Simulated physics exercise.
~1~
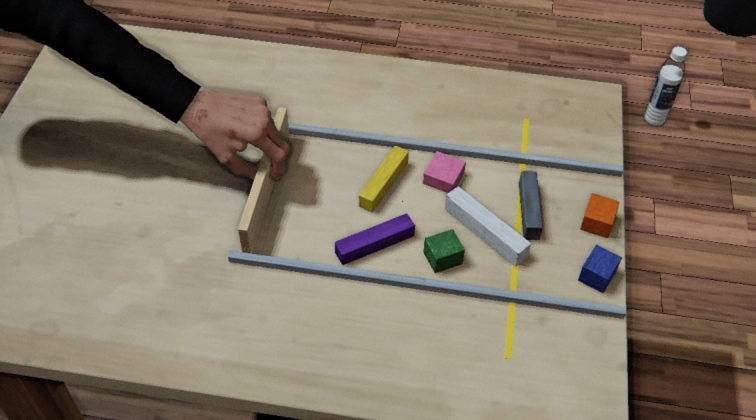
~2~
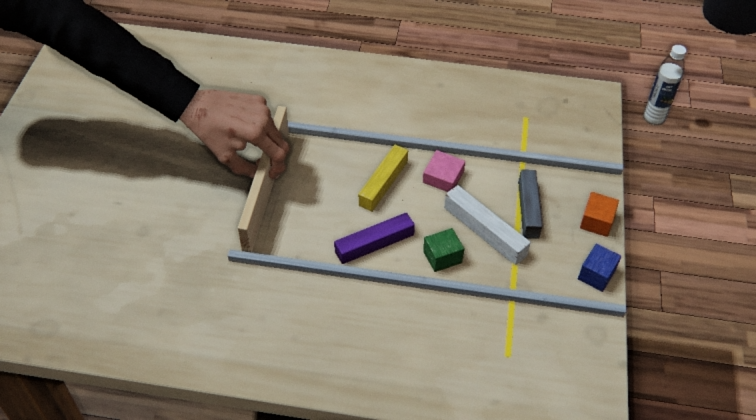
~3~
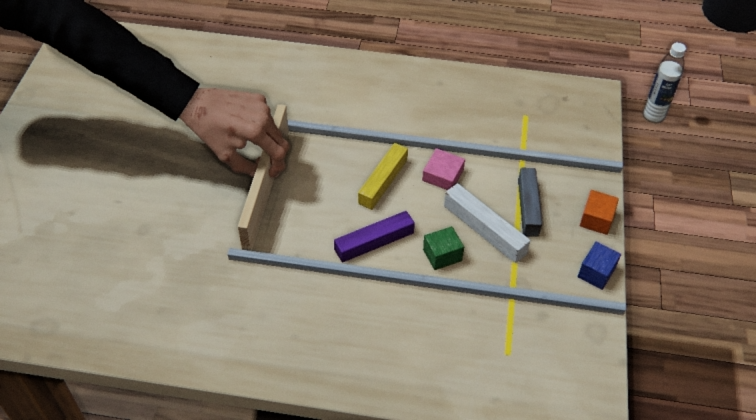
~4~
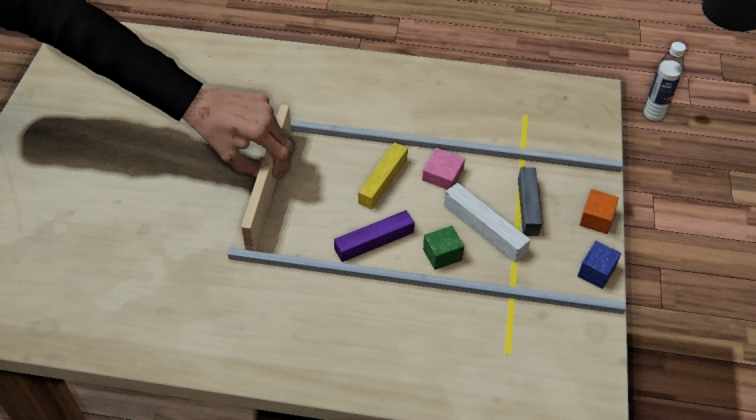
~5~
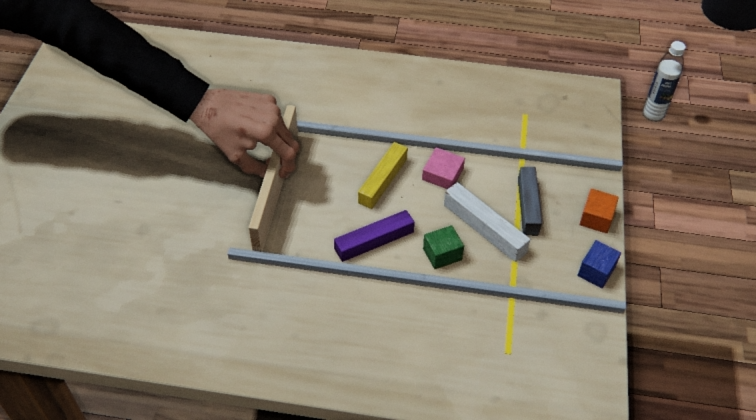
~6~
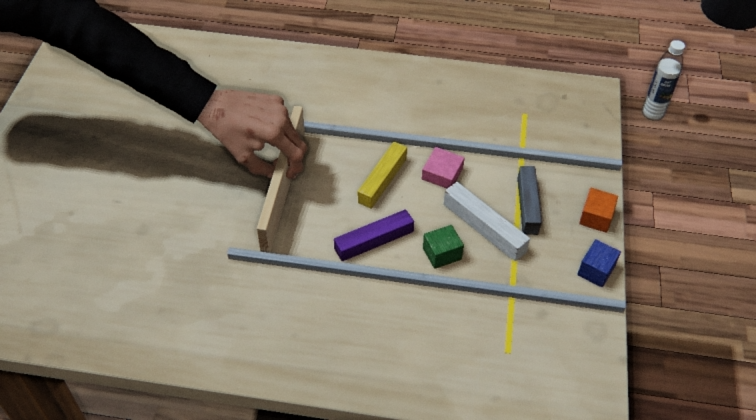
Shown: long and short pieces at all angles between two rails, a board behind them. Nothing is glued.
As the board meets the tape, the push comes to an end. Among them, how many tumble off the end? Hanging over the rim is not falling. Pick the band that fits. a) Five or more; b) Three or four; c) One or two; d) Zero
d, zero.
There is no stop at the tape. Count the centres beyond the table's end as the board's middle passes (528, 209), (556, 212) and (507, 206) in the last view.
Middles past end - pos 1: 0, pos 2: 2, pos 3: 0.
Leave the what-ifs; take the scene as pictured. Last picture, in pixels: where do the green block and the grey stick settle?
About (552, 274), and the other about (582, 206).
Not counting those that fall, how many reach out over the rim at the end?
Counting them gives 0.
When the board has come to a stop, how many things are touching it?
That makes 2.
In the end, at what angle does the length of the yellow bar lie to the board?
Angle: Around 0°.
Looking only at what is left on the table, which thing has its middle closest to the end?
It would be the orange block.
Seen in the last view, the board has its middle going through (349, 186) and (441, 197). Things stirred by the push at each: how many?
1 by the first point, 5 by the second.
Soon after, none off yet; blue block at rest near (599, 263); orange block at rest near (599, 210); grey stick at rest near (529, 200).
At rest, the number that fall off is zero.
